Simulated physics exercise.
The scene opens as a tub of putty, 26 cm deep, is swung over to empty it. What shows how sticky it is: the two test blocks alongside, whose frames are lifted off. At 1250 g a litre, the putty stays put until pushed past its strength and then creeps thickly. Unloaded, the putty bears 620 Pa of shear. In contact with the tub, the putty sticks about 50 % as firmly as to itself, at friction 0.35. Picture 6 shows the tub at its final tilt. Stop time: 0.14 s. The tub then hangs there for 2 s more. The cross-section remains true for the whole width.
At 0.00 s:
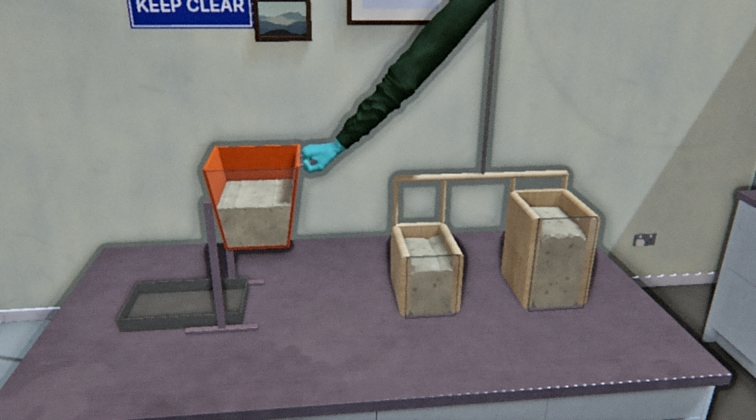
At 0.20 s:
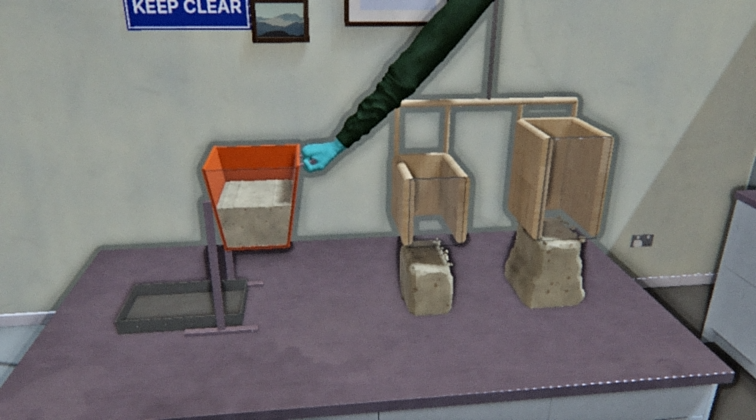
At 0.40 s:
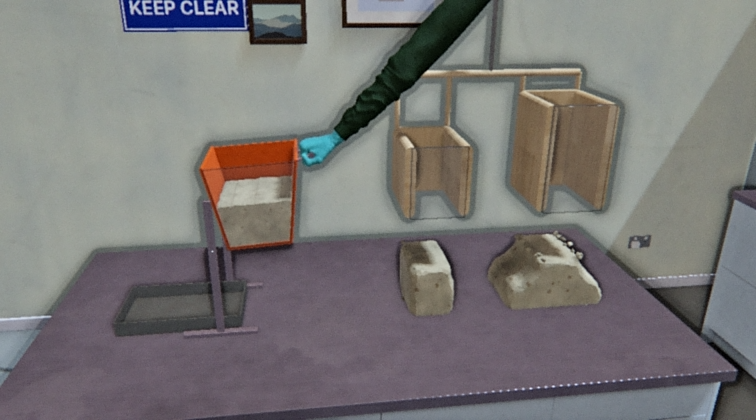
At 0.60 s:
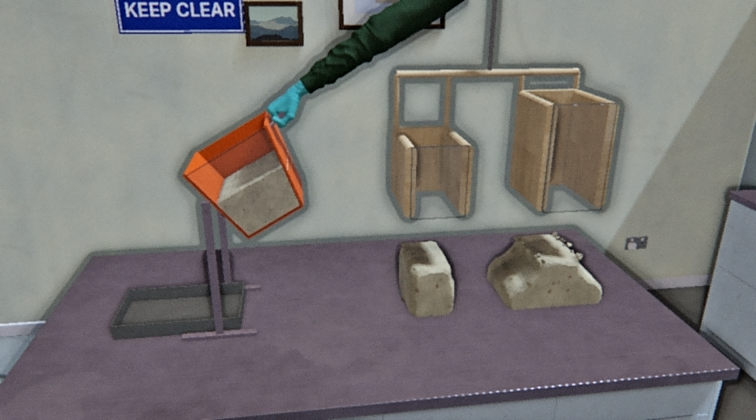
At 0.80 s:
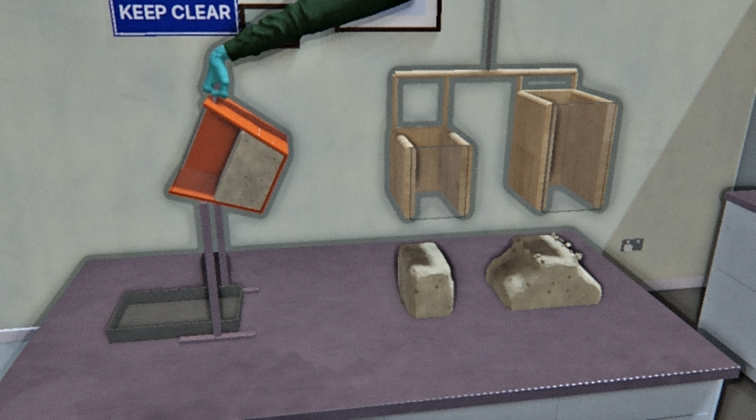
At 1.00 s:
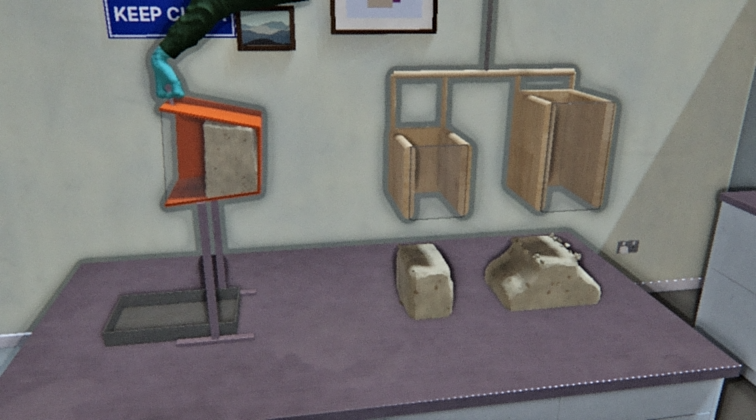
Two wooden moulds rose off grey blocks, and the taller block slumped into a mound while the shorter sagged slightly; then a gloved hand tipped an orange tub of putty leftward, nearly sideways.
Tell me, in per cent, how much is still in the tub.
Something like 100 out of 100.
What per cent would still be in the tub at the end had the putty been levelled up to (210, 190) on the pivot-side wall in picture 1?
About 70 per cent.
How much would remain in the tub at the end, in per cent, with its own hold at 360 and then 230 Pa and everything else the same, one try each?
65 %, then 50 %.
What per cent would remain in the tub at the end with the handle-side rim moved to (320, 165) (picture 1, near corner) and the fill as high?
Then near 60 % stays in the tub.
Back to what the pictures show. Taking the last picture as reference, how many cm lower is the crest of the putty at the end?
Roughly 6 cm.
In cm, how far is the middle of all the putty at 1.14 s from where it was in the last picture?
It has moved close to 3 cm.
By 1.14 s, the tub is at 86 degrees and holds 100 %.
By 1.31 s, the tub is at 86 degrees and holds 100 %.
By 1.48 s, the tub is at 86 degrees and holds 100 %.
By 1.65 s, the tub is at 86 degrees and holds 100 %.
By 3.00 s, at the end, the tub is at 86 degrees and holds 100 %.
